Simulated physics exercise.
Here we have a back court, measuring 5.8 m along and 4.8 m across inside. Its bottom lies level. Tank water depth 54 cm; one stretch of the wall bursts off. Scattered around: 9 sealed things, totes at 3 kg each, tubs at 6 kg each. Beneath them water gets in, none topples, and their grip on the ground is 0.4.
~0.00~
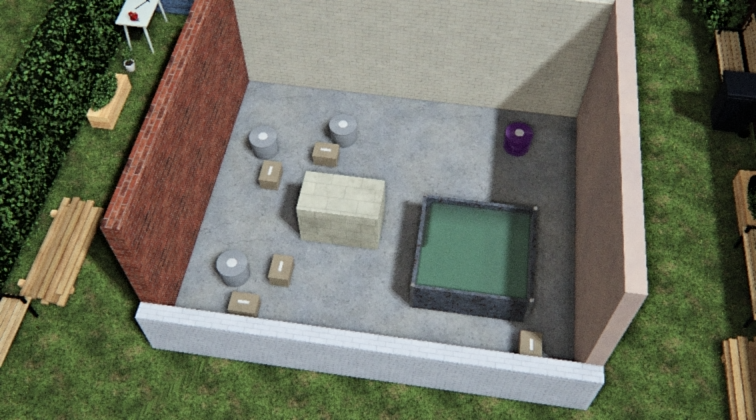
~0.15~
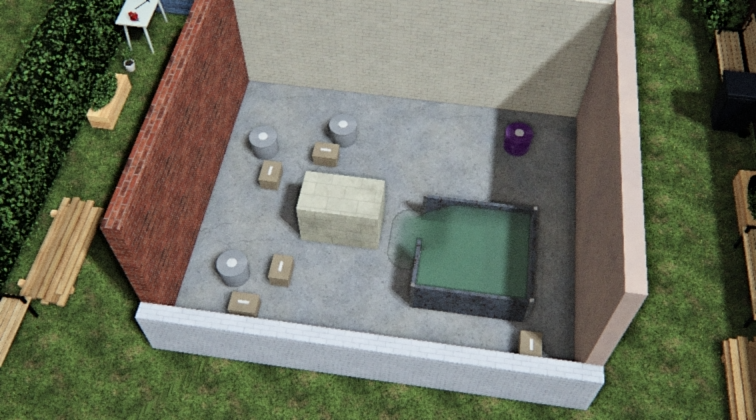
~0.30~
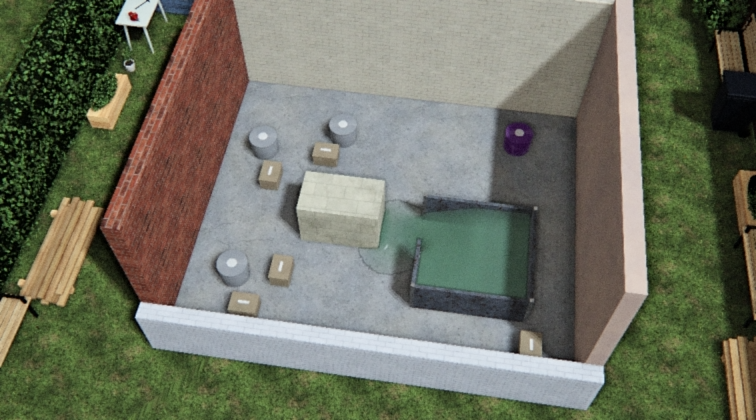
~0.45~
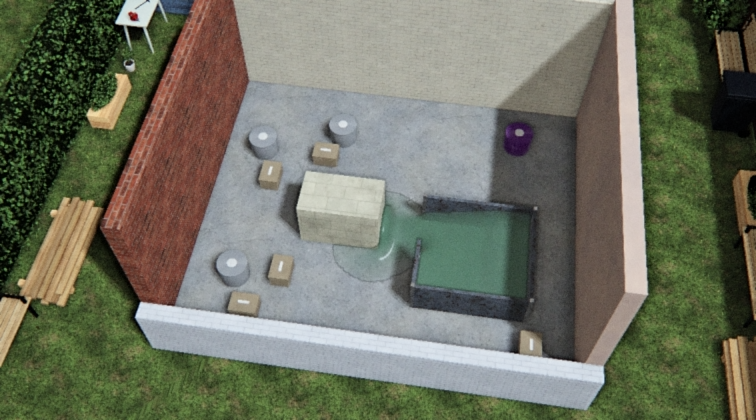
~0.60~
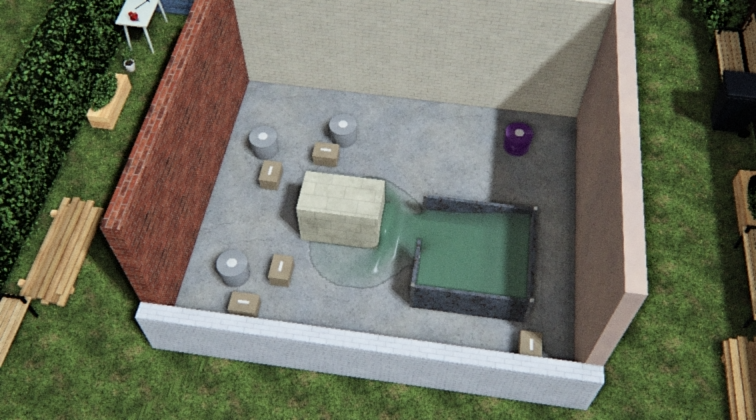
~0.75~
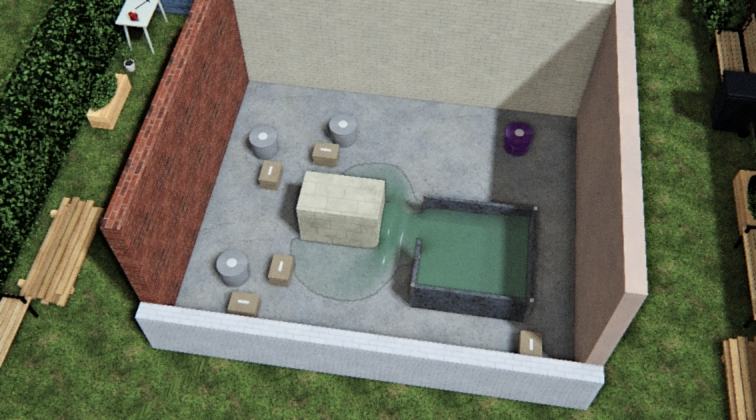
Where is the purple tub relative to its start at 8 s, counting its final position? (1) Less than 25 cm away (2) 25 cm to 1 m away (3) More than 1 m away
1.
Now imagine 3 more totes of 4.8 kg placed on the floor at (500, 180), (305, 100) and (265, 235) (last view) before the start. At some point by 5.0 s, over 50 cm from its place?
From first to last: Does not reach it, surpasses it, does not reach it.
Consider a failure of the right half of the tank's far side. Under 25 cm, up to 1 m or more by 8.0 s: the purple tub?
The purple tub is swept away.
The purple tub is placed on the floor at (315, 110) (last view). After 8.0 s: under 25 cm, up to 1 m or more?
Put there, it wanders off a long way.
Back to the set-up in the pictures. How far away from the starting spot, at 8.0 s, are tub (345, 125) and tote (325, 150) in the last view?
In that order: 120 cm, 20 cm.
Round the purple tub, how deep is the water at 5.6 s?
Somewhere close to 3 cm.
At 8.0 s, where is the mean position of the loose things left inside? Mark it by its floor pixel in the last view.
Roughly at (391, 193).
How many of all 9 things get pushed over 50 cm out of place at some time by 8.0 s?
The total is 8.
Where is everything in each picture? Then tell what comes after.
The first picture shows the purple tub at (519, 133), on the bottom; 2.3 m2 under water; 0 of 9 have shifted.
The second picture shows the purple tub at (519, 133) rests on the ground; 2.8 m2 under water; 0 of 9 have shifted.
The third picture shows the purple tub at (519, 133) rests on the ground; 3.2 m2 under water; 0 of 9 have shifted.
The fourth picture shows the purple tub at (519, 133), on the bottom; water covers 3.6 m2; 0 of 9 have shifted.
The fifth picture shows the purple tub at (519, 133) rests on the ground; 4.1 m2 under water; 0 of 9 have shifted.
The sixth picture shows the purple tub at (519, 133), on the bottom; 4.9 m2 under water; 0 of 9 have shifted.
After 1.6 s the purple tub is near (519, 133), 0.0 m from its start, aground; 0 afloat.
After 3.6 s the purple tub is near (520, 133), 0.0 m from its start, aground; 5 afloat.
After 5.6 s the purple tub is near (522, 135), 0.1 m from its start, aground; 8 afloat.
After 8.0 s the purple tub is near (522, 135), 0.1 m from its start, aground; 8 afloat.
